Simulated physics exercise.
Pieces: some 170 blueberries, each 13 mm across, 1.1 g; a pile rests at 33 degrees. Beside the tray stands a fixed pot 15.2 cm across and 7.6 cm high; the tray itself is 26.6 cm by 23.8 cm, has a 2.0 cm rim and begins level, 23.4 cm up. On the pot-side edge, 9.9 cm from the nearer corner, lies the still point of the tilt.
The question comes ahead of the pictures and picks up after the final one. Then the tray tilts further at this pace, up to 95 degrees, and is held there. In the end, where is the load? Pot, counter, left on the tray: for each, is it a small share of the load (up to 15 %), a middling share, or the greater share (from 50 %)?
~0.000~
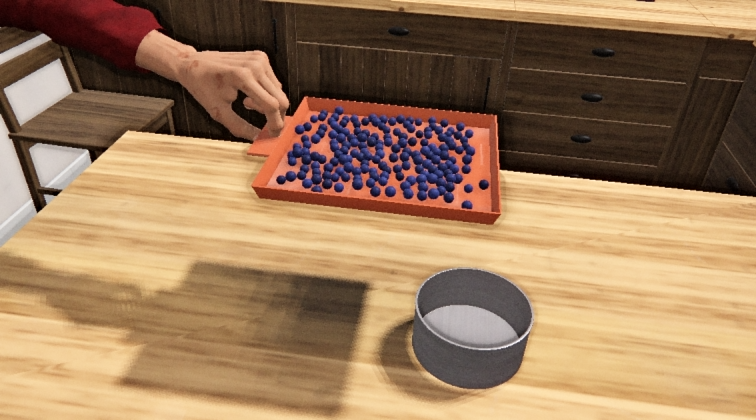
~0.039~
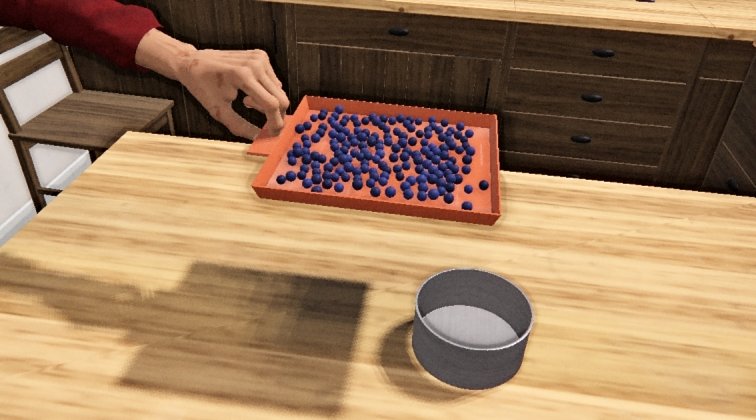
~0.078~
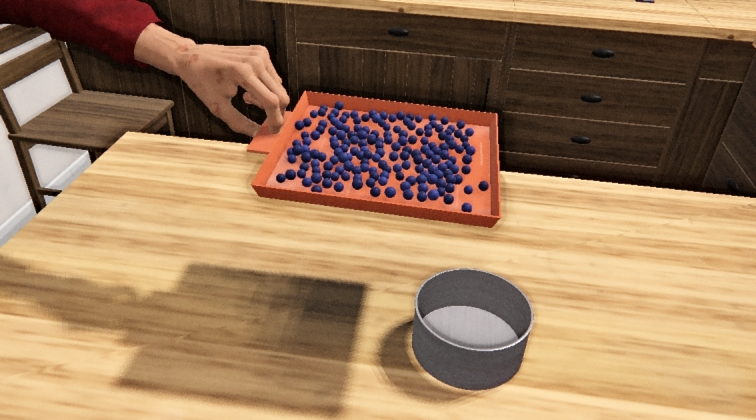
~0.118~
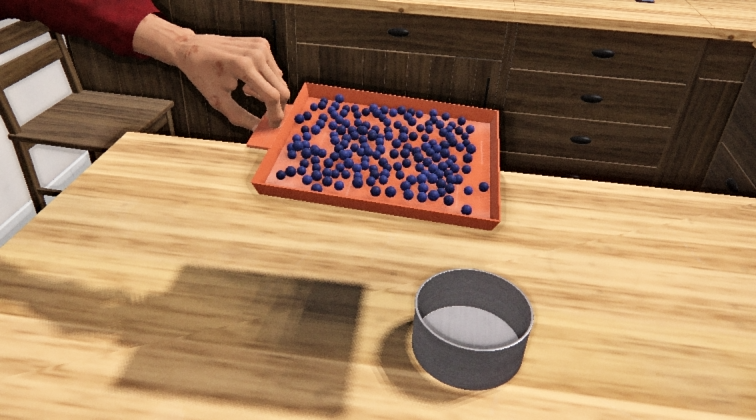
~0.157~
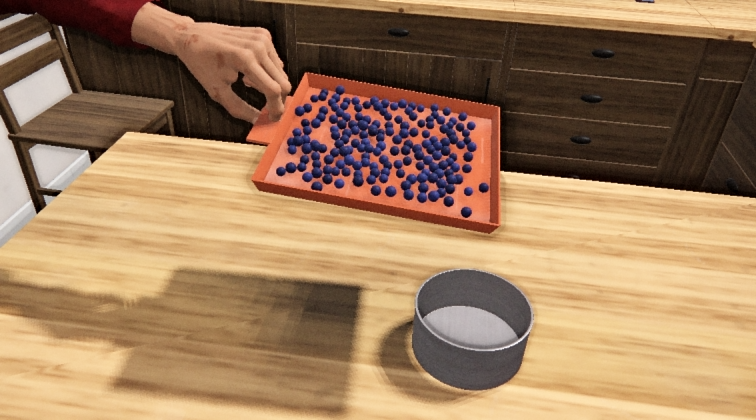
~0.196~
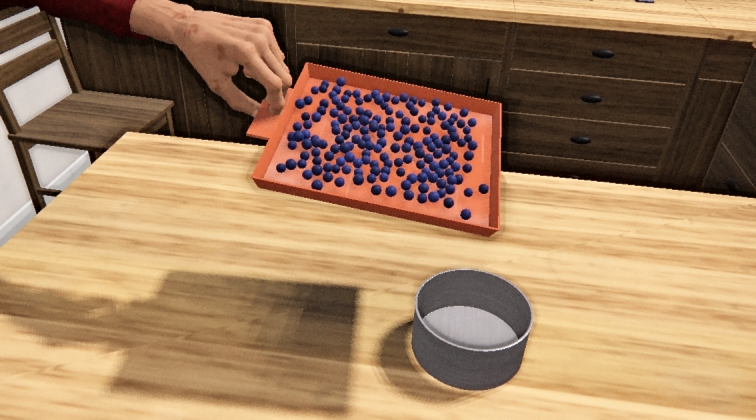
Pot: The greater share, counter: A middling share, tray: A small share.
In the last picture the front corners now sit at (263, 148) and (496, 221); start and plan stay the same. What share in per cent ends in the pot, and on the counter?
The pot gets 70 and the counter 30.
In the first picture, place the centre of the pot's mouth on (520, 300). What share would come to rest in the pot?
About 30 per cent.
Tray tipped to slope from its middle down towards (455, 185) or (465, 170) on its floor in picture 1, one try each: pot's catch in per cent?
75 and 25 %.
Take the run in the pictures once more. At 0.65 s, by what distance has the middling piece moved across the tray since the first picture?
It has moved some 8 cm from its start.
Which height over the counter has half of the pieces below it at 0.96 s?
Roughly 26 centimetres, more or less.
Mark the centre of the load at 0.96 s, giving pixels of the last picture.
By then the middle of the load sits around (440, 187).
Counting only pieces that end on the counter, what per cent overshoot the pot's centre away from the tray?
Some 20 per cent.
Then, at 0.65 s, tilt 52 degrees; the tray holds 100 %, the pot 0 %.
Then, at 0.96 s, tilt 79 degrees; the tray holds 90 %, the pot 5 %.
Then, at 1.36 s, tilt 95 degrees; the tray holds 15 %, the pot 25 %.
In the end, at 2.2 s, pot 70 %, counter 30 %, tray 0 %.
